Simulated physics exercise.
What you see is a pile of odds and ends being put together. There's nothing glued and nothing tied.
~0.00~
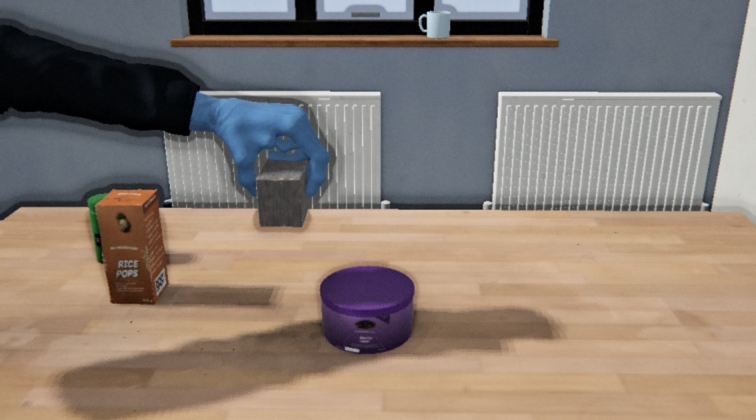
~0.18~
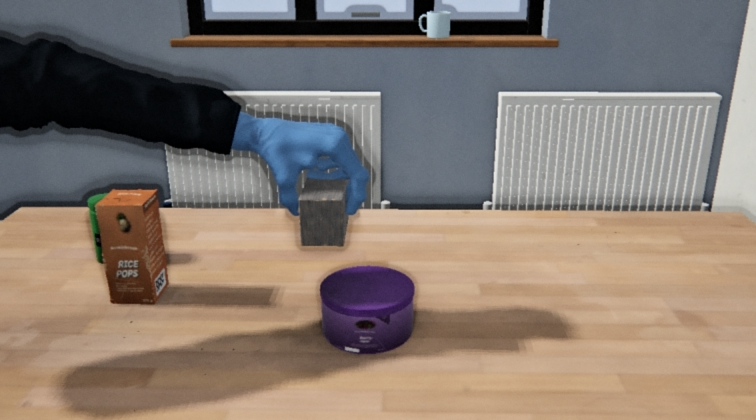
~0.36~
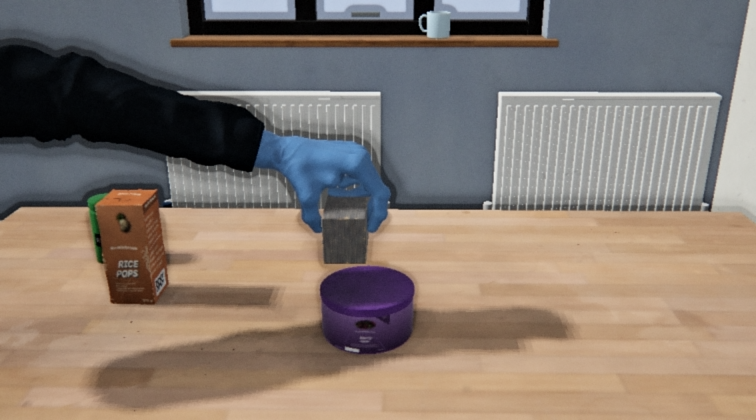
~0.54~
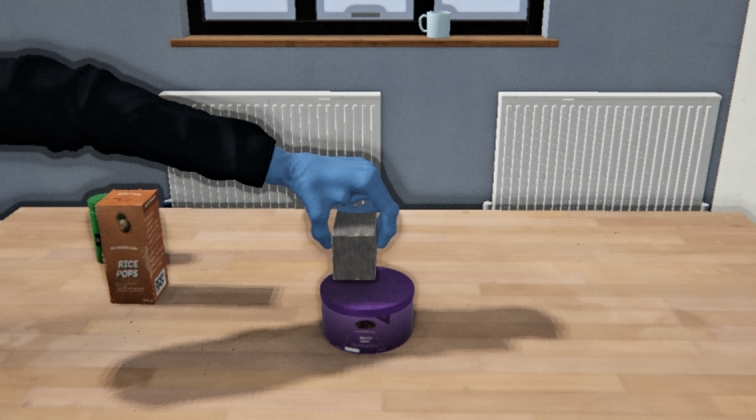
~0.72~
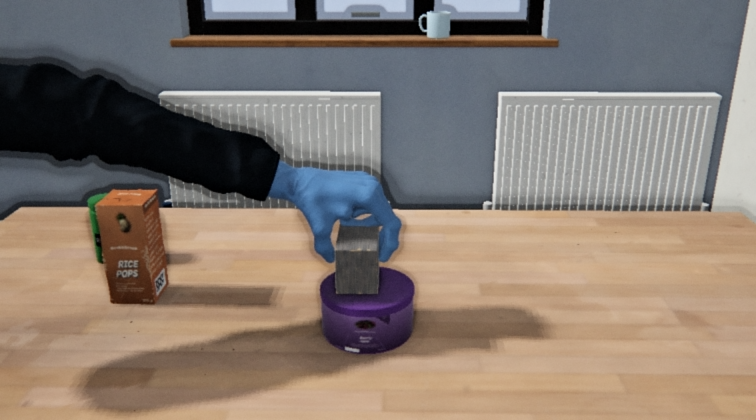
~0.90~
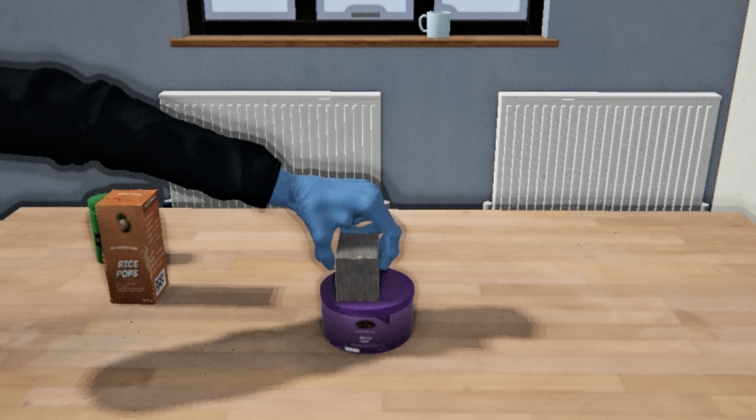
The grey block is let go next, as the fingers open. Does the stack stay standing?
Yes, the pile bears the load.
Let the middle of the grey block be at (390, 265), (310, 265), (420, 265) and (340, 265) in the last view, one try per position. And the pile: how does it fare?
Try 1: Stable. Try 2: Falls over. Try 3: Falls over. Try 4: Stable.
After 1.90 s, no change.
After 3.00 s, grey block resting near (359, 265).
In the end (4.0 s), all 4 unmoved. At the end, from the last picture's camera, grey block near (359, 265). The pile stays up.
